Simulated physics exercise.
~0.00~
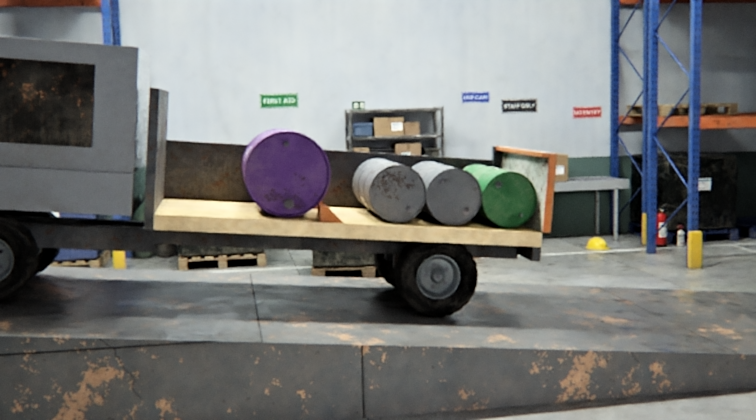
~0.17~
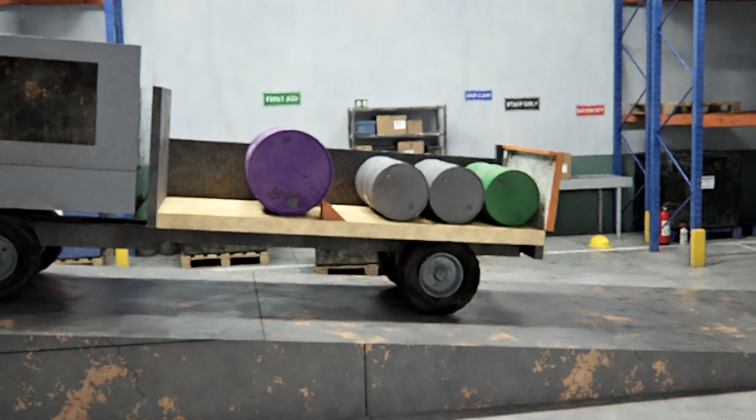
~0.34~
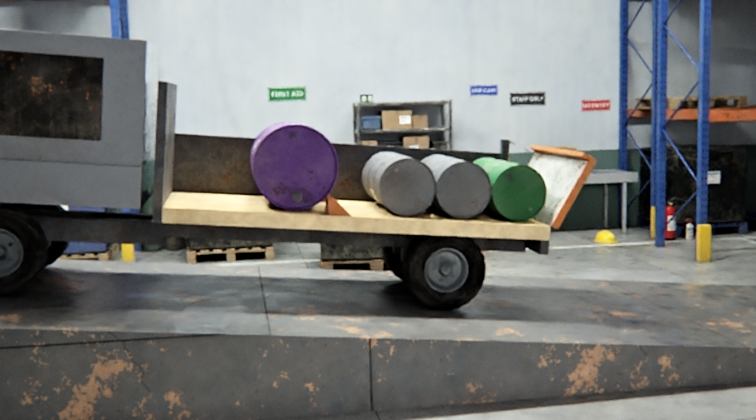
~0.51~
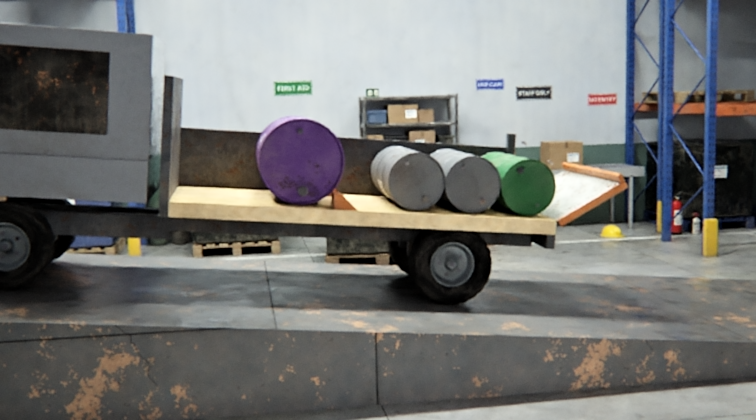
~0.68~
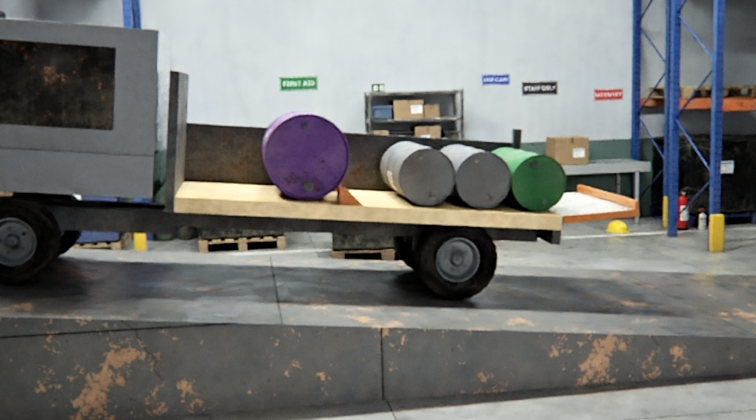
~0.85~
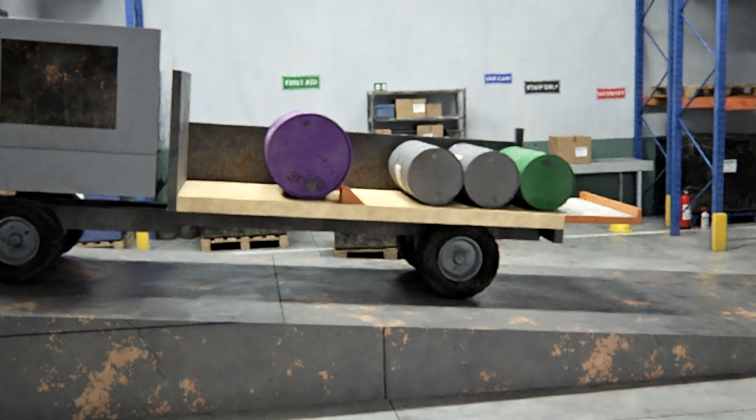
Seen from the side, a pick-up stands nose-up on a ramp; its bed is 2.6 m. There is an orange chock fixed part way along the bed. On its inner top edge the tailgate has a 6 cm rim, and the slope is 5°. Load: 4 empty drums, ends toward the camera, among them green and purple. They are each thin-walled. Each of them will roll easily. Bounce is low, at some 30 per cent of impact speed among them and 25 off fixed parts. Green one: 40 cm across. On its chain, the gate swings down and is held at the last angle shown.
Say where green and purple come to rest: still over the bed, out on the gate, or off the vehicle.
Green ends out on the gate. Purple ends still over the bed.
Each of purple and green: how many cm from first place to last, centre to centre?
Purple shifts 0 while green shifts 60.
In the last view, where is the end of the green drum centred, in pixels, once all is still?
(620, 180).
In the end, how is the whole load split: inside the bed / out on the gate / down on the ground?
In that order: 2, 2, 0.
By 1.1 s, green is on the bed, 5 cm short of the hinge, rolling right; purple is on the bed, 175 cm short of the hinge; 0 gone off the back.
By 1.2 s, green is on the gate, 5 cm past the hinge, rolling right; as before, purple; 0 gone off the back.
By 1.3 s, green is on the gate, 10 cm past the hinge, rolling right; as before, purple; 0 gone off the back.
By 1.4 s, green is on the gate, 15 cm past the hinge, rolling right; as before, purple; 0 gone off the back.
Finally (2.2 s), green is on the gate, 45 cm past the hinge; purple is on the bed, 175 cm short of the hinge; 0 gone off the back.
